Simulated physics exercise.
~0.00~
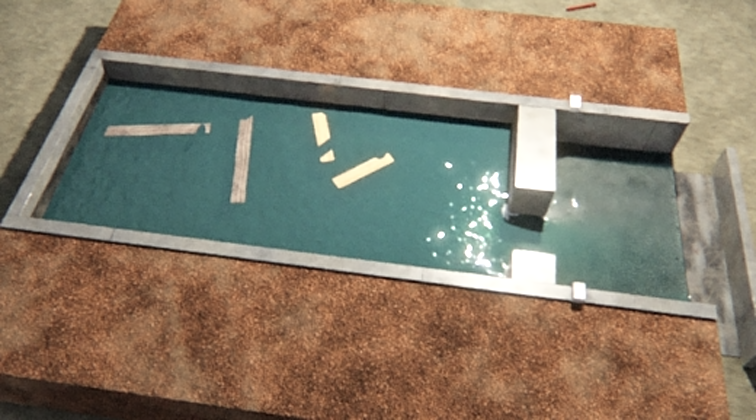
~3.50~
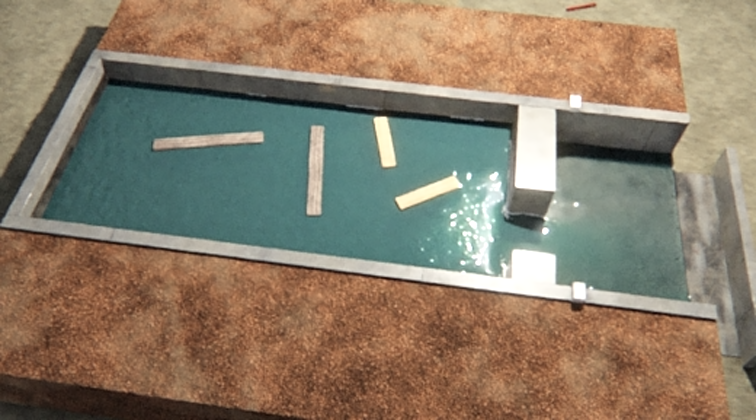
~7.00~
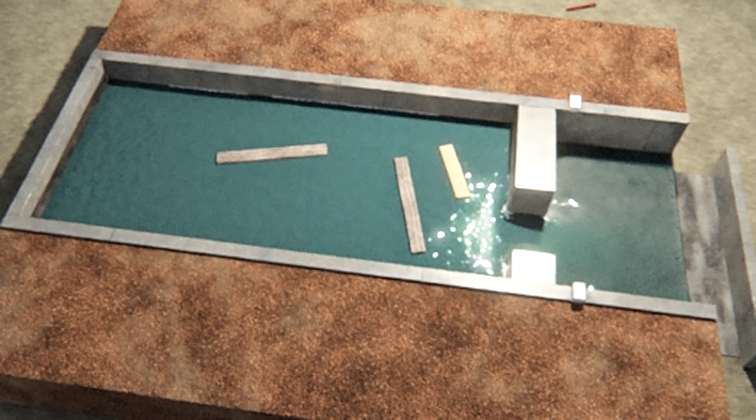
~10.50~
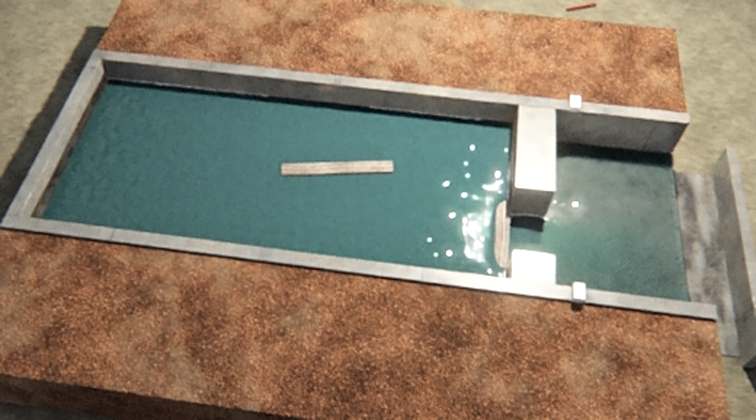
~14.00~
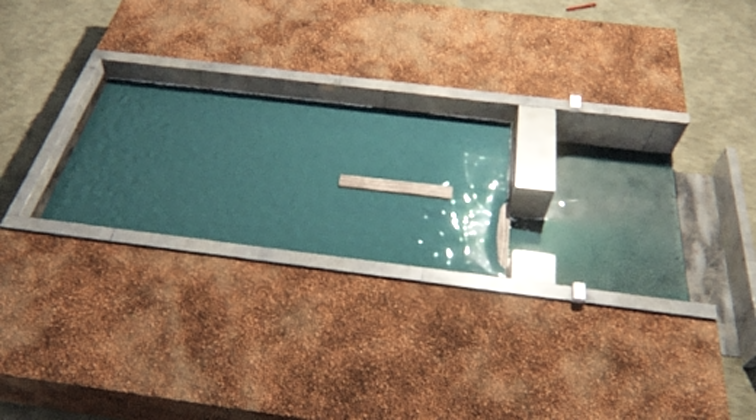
The clip opens on a high view of a concrete channel of teal water, with two brownish boards and two shorter yellow planks afloat left of a pale barrier with a gap. All four drift right, the lower yellow plank leading as it nears the glinting water by the gap. That plank goes out of sight, and the other yellow one, now tilted, follows it out of view. The leading brown board then reaches the gap and comes to rest across it. At the end it is still there, while the last board, slightly slanted, floats closer behind.
